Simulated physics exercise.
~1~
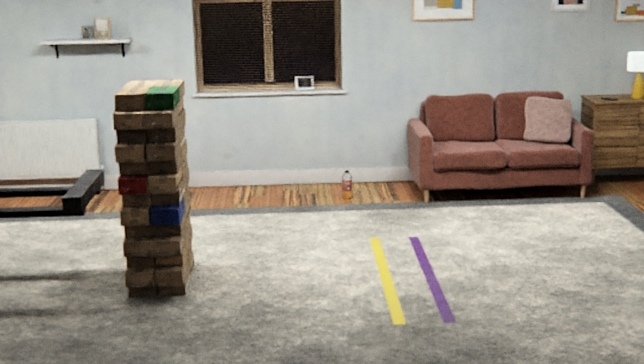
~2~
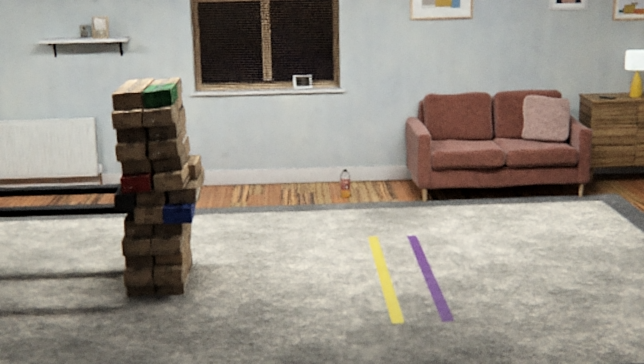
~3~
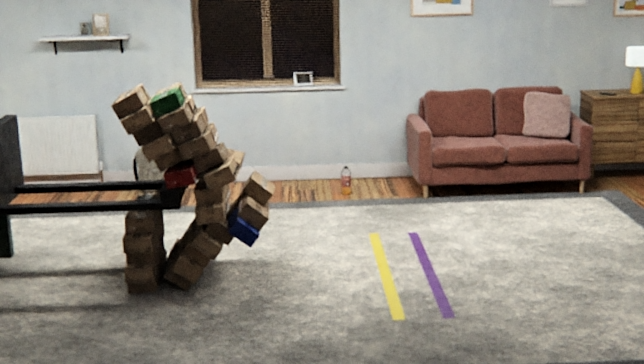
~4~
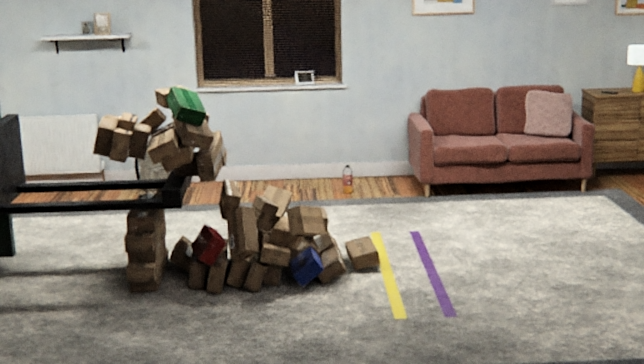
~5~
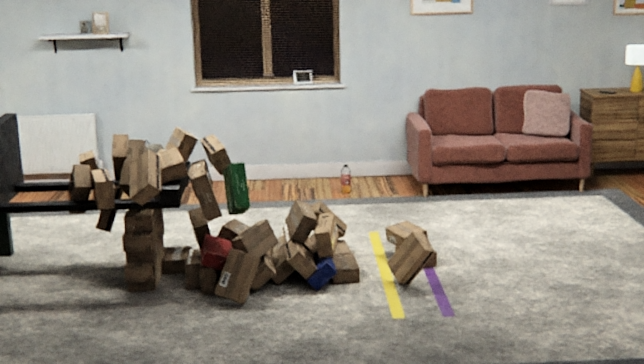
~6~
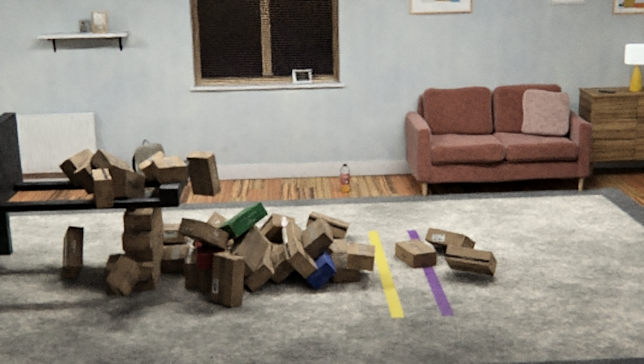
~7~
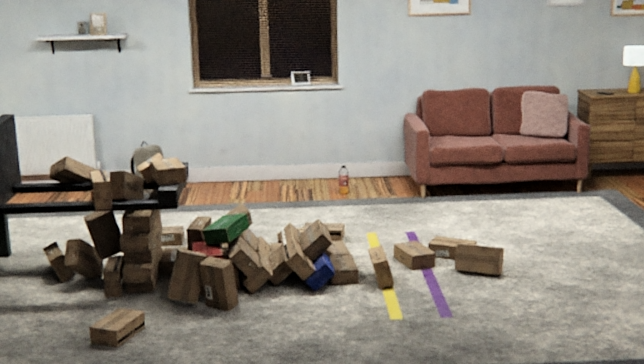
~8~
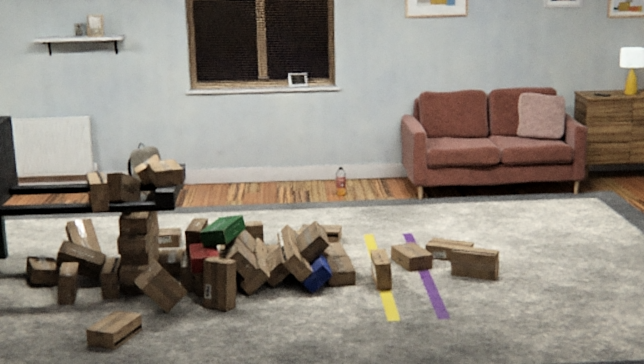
Living room with a steel beam pushing into a tall box stack, toppling it rightward into a heap, few boxes beyond yellow line.
